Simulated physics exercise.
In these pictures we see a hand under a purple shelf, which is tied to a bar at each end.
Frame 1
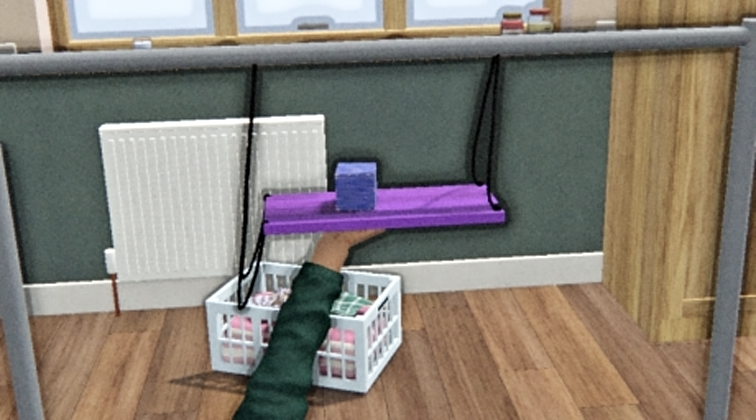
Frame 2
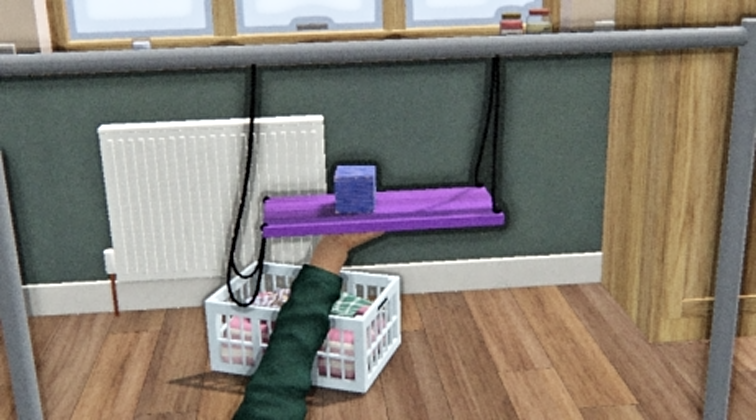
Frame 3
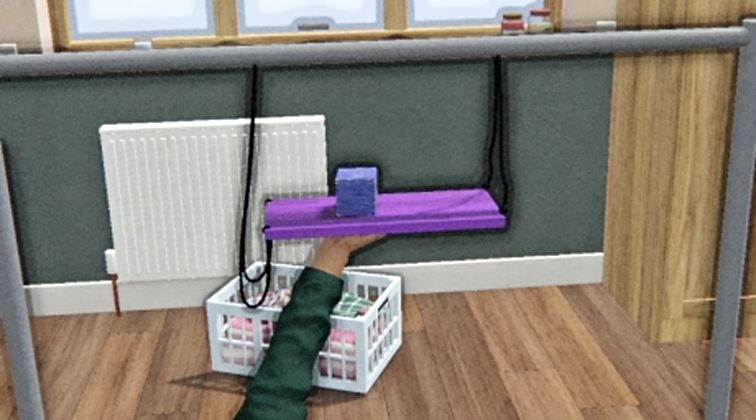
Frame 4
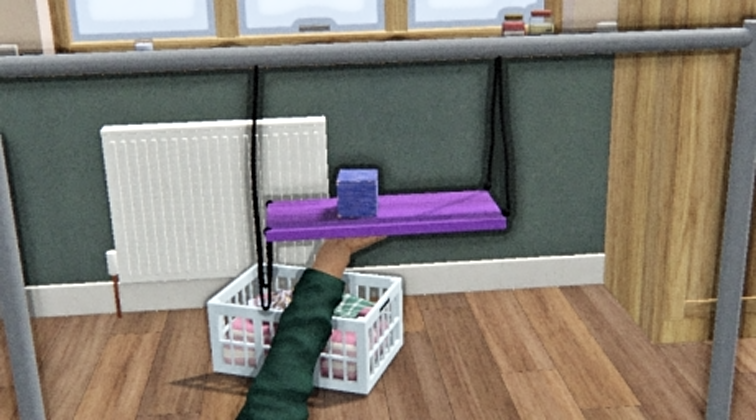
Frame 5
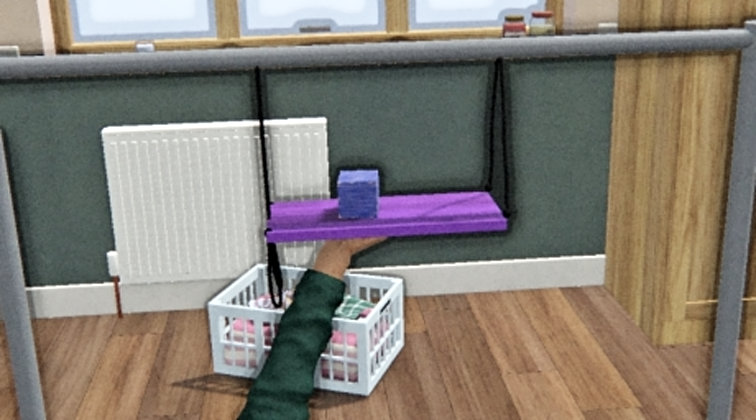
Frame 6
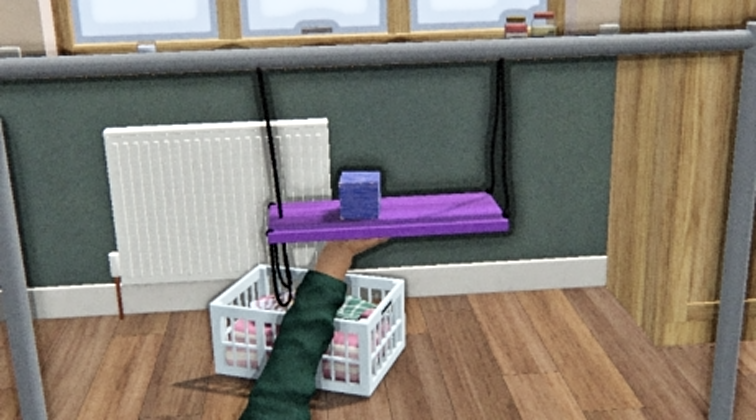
In a room, a hand holds up a purple shelf with a blue block while the slack left cords sway.
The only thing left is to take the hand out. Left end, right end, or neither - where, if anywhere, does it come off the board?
Left end.
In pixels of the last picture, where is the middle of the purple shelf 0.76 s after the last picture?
Position at that time: (444, 288).
Then, 0.76 s after the last picture, board tipped 47° down to the left; block on the floor.
Then, 1.38 s after the last picture, board tipped 48° down to the left; block on the floor.
At rest, board tipped 53° down to the left; block on the floor. The blue block slides off to the left.
